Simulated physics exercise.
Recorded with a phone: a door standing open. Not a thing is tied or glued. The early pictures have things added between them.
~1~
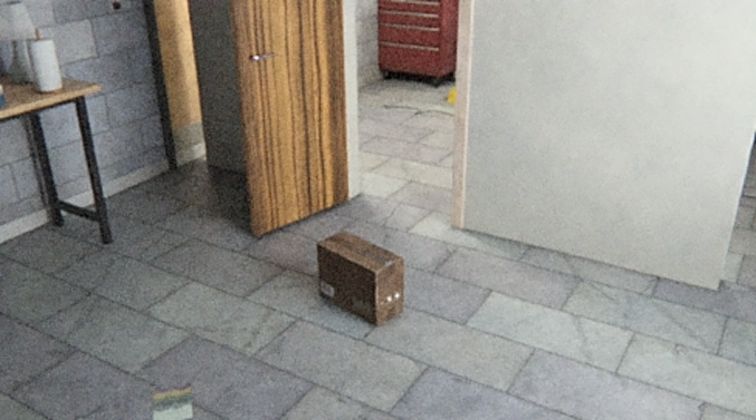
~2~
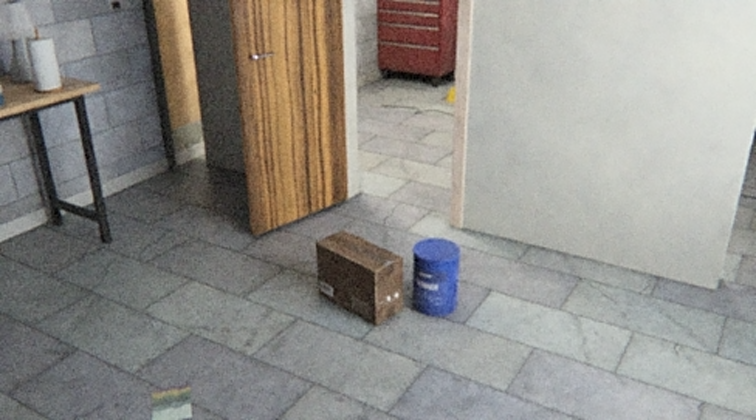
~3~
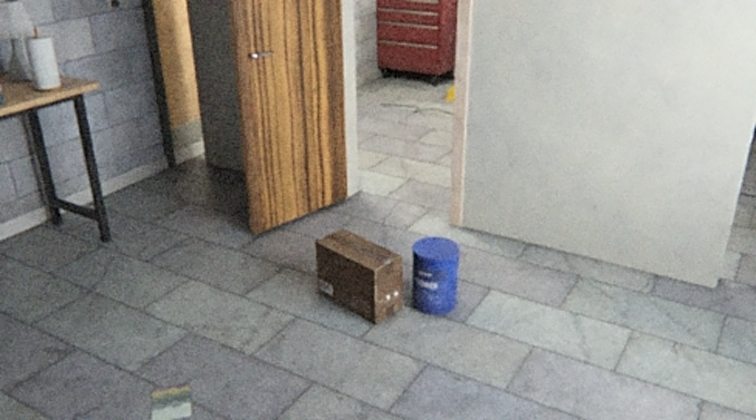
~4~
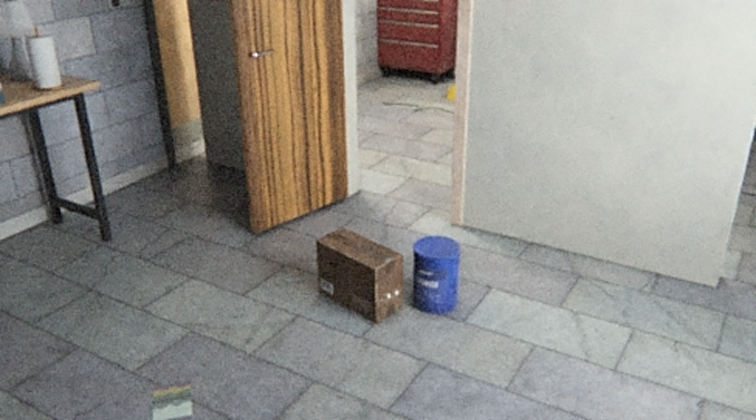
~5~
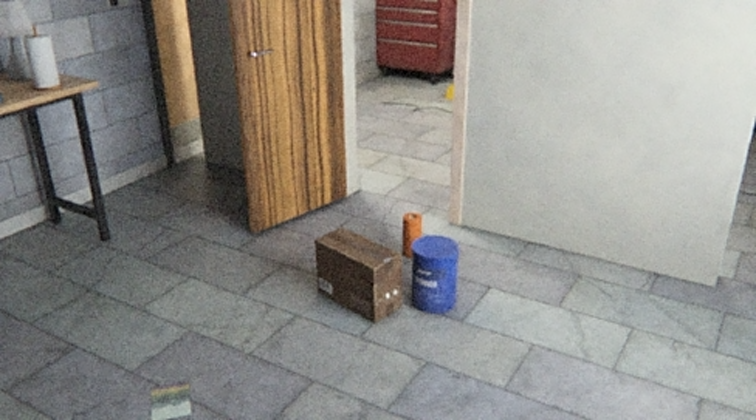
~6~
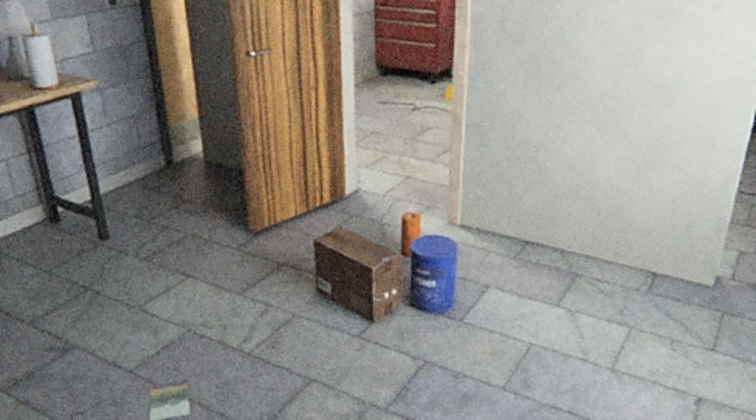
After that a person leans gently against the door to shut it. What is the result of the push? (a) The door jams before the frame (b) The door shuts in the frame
The answer is b.
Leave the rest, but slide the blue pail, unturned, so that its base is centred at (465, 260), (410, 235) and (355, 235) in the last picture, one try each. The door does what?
On the first try it swings fully closed, on the second it fails to close, and on the third it fails to close.
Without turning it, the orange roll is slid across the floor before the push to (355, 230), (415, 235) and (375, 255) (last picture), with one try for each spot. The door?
First try: It swings home; second try: It gets caught partway; third try: It swings home.
Then, 0.70 s later than the last frame, door 86° open.
Then, 1.20 s later than the last frame, door 60° open.
Then, 1.60 s later than the last frame, door 38° open.
Then, 2.10 s later than the last frame, door 9° open.
When it is over, door 0° open; all 3 as before. End places, in pixels of the last picture, orange roll near (411, 235).
